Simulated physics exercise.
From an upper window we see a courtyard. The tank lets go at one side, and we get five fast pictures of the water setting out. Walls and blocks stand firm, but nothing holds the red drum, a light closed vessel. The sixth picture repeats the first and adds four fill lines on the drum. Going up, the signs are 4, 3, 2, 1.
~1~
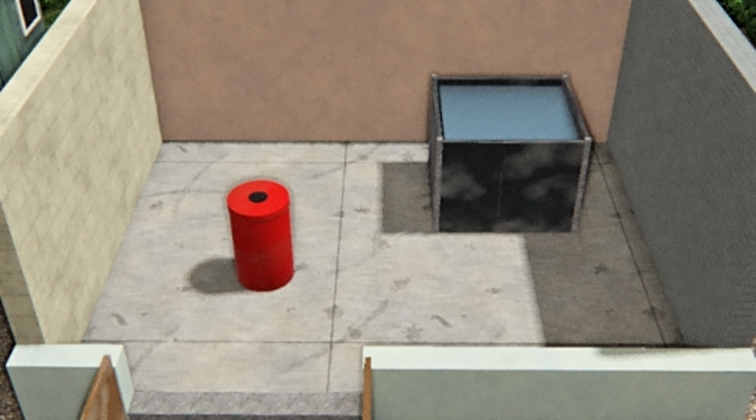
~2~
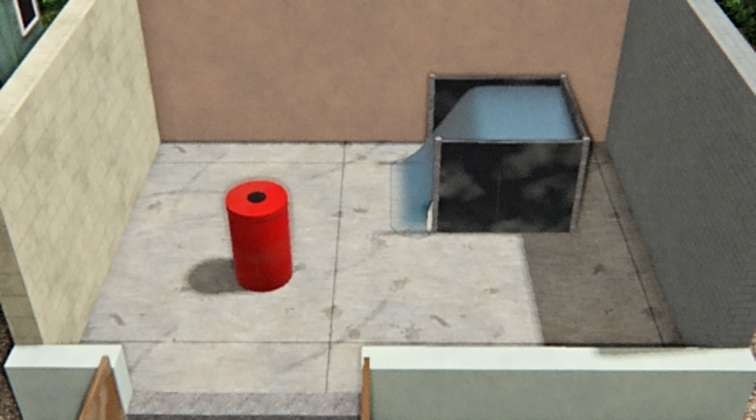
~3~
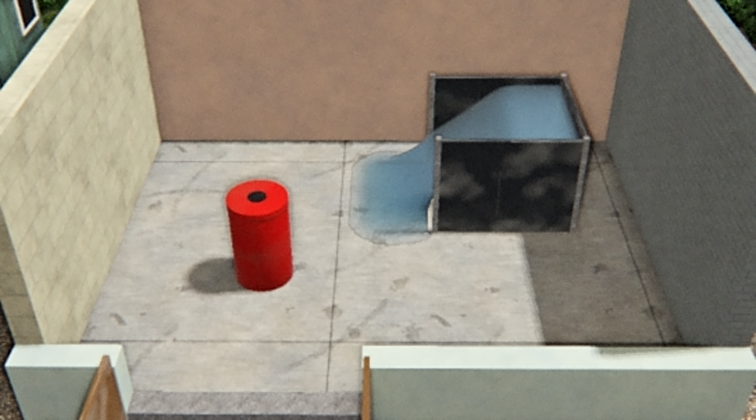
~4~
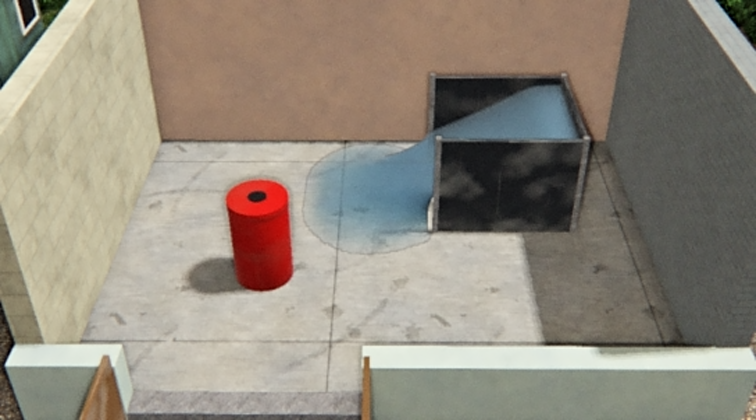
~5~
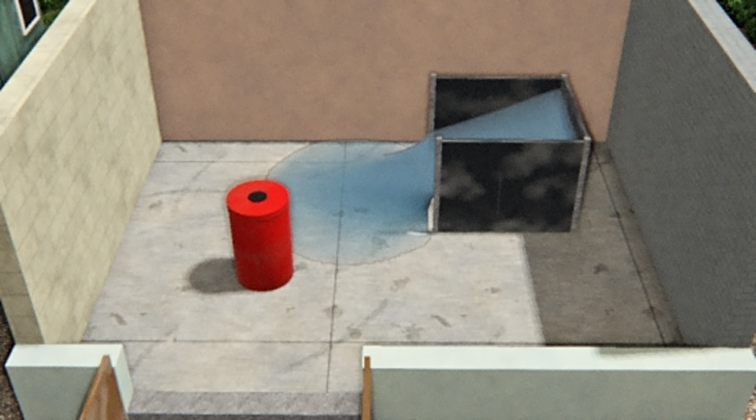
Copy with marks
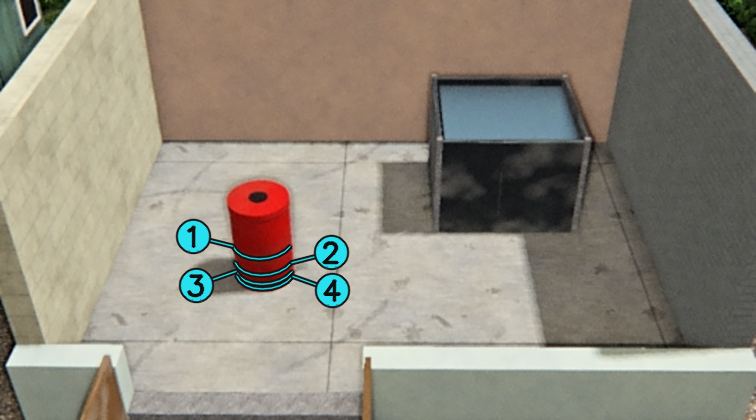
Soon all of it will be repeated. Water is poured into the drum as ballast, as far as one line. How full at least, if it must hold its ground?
Use mark 1.
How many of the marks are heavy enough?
One of them.
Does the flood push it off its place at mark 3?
Yes.
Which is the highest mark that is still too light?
2 it is.
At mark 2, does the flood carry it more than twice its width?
No, it does not.
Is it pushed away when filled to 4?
Yes, that goes wrong.
On the marked copy, 1 at (259, 259); 2 at (260, 275); 3 at (261, 284); 4 at (262, 289); from the bottom up 4, 3, 2, 1.
With 1, it does not move.
With 2, it is pushed about its own width away.
With 3, it is washed out through the gate.
With 4, it is washed out through the gate.
